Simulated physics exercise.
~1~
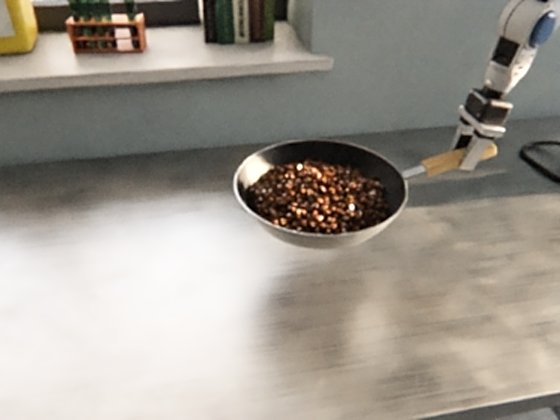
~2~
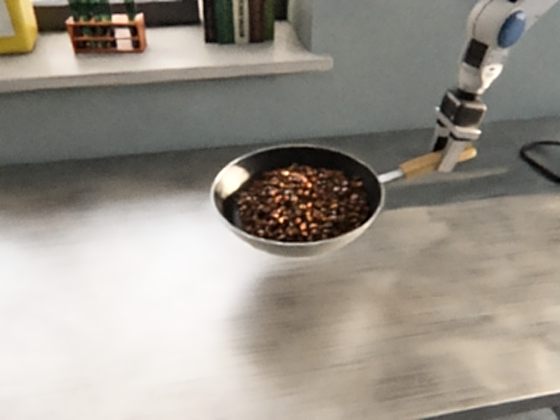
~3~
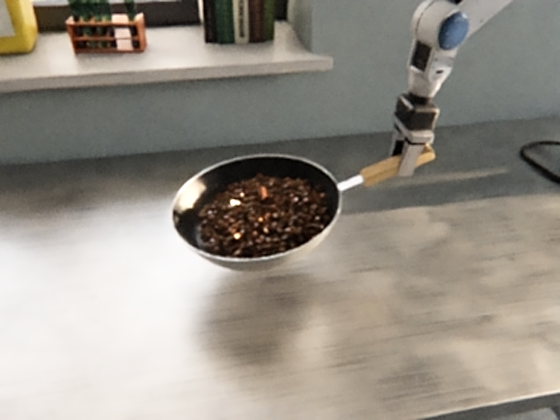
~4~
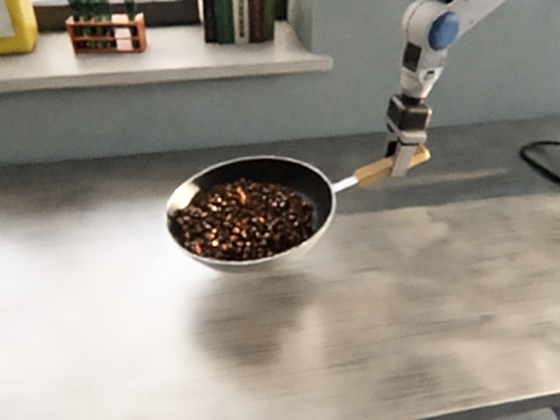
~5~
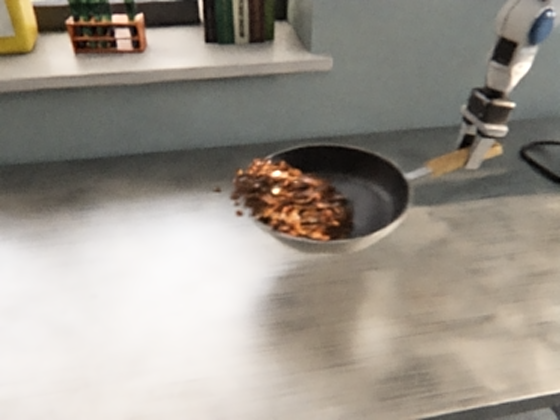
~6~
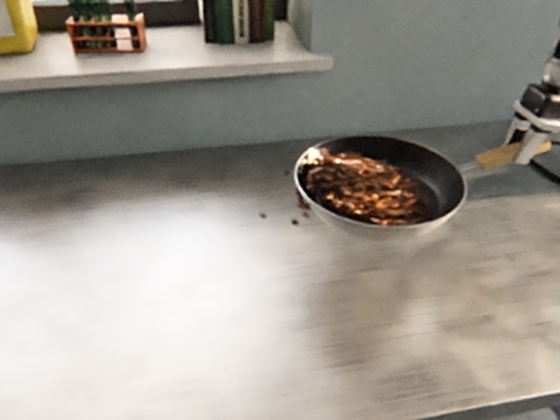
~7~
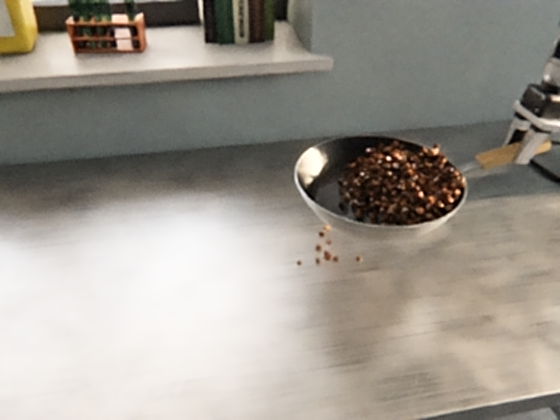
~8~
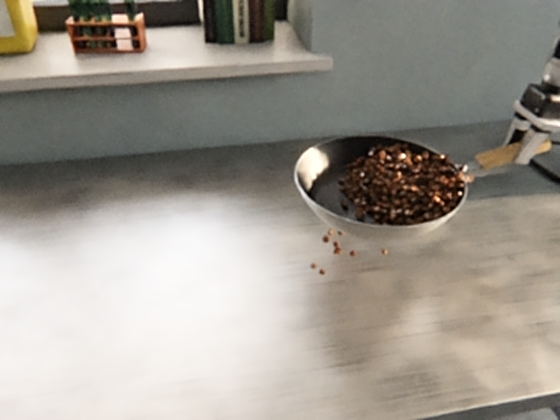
In this clip, a robot arm holding a frying pan heaped with small brown pellets moves it left above a table, then back right, making the load surge toward the left rim. A few pellets spill and scatter below as the pan stops, still holding nearly all of them.
